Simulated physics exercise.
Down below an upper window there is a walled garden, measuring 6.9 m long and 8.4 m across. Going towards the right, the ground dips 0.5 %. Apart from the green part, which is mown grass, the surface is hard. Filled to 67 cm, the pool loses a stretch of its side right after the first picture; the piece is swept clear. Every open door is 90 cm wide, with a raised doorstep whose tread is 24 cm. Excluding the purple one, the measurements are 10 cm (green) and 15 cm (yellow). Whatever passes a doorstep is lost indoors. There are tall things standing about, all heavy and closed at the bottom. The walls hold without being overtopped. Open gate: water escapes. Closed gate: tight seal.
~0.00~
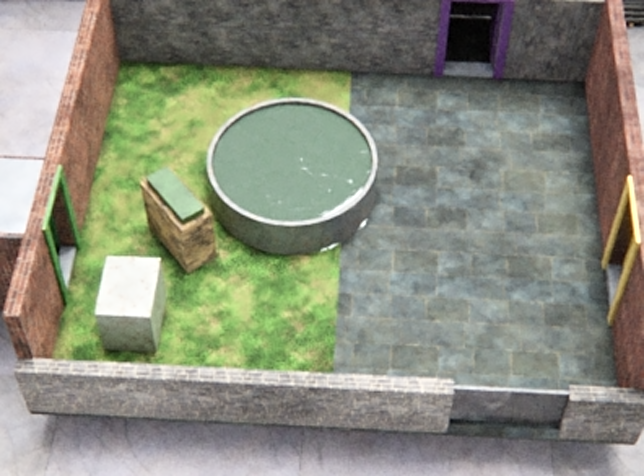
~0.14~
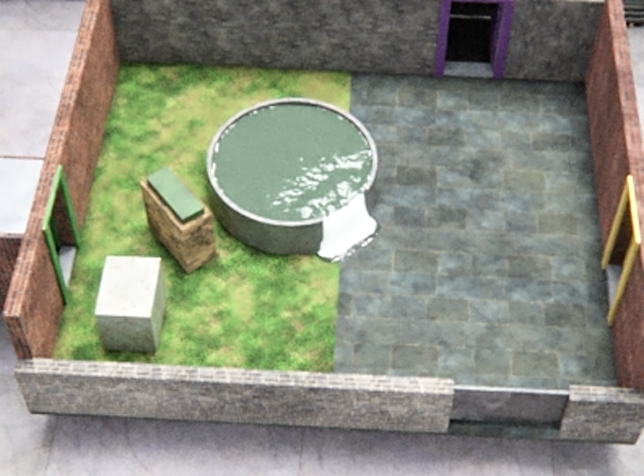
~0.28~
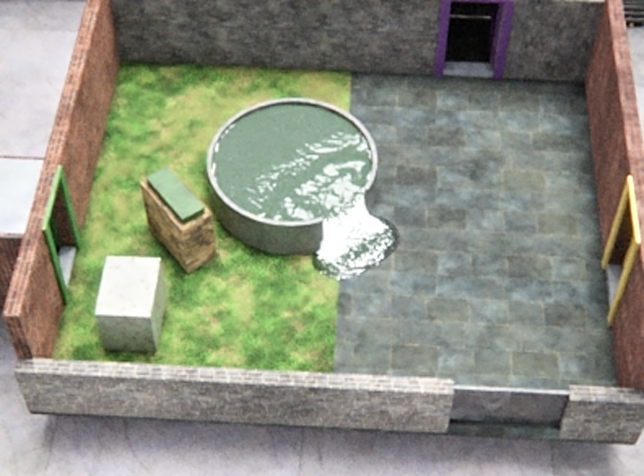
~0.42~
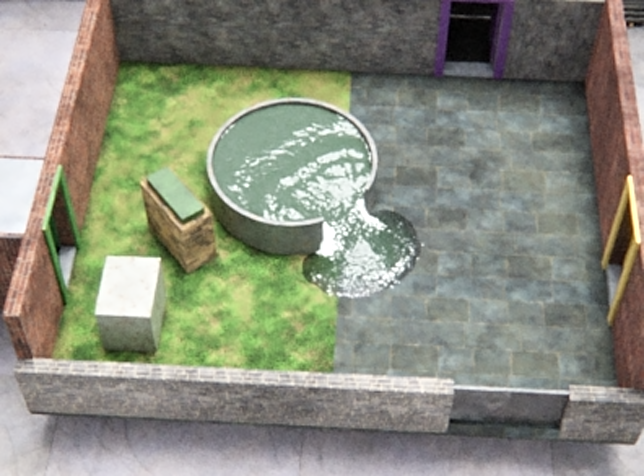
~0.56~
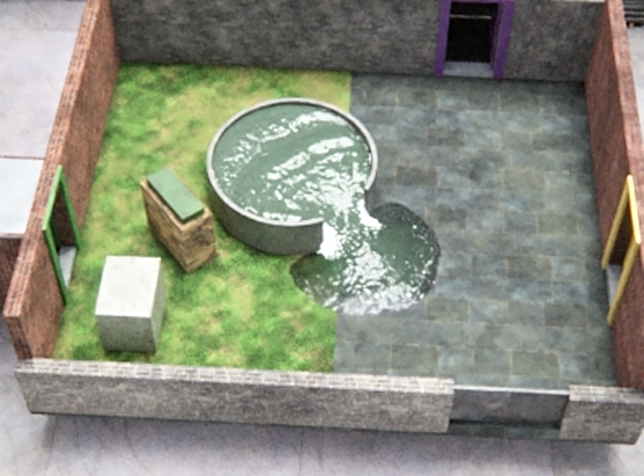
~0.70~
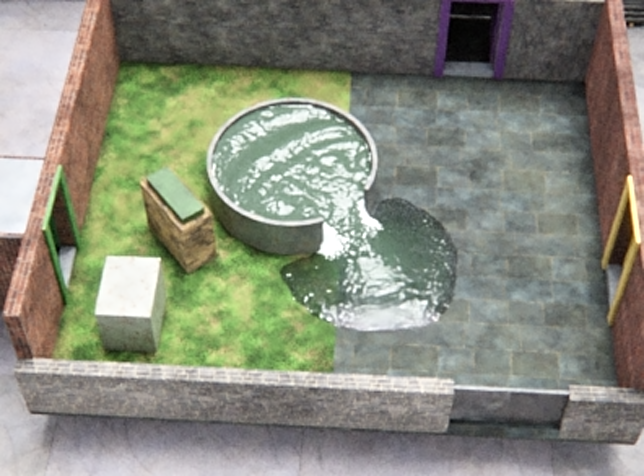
In a walled garden, half grass and half paving, a round pool of still green water opened at its lower right side, and water poured out, spreading in a widening puddle across both surfaces.
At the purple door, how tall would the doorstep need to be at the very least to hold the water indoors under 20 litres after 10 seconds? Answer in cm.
The doorstep would need roughly 8 cm.
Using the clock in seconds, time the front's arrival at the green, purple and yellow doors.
Arrival: Green not in the 10 s, purple 6.5 s, yellow 1.8 s.
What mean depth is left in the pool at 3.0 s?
Close to 39 cm deep on average.
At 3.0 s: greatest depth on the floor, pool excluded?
Roughly 38 cm.
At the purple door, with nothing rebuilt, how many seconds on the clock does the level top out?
The depth peaks at about 8.0 seconds.
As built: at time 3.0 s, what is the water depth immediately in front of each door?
Green door: 0 cm; purple door: 0 cm; yellow door: 17 cm.
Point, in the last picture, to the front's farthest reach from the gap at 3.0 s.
Around (615, 418).
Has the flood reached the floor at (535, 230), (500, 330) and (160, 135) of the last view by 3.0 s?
Point by point, the first is awash, the second awash and the third spared.
After 1.4 s water covers 25 % of the floor, deepest (38 cm) near (350, 238); it has not reached the purple door.
After 3.0 s water covers 35 % of the floor, deepest (38 cm) near (590, 417); it has not reached the purple door.
After 10.0 s water covers 80 % of the floor, deepest (14 cm) near (582, 105); 11 cm at the purple door, 0 litres in over its 12 cm doorstep.
At the purple door as built, the water arrived by 6.5 s and peaked near 12 cm at 7.8 s.
Run again over the same 10 s with other heights there, 29 litres in over 7 cm, 6 litres over 10 cm. The limit of 20 litres is kept from about 8 cm up.
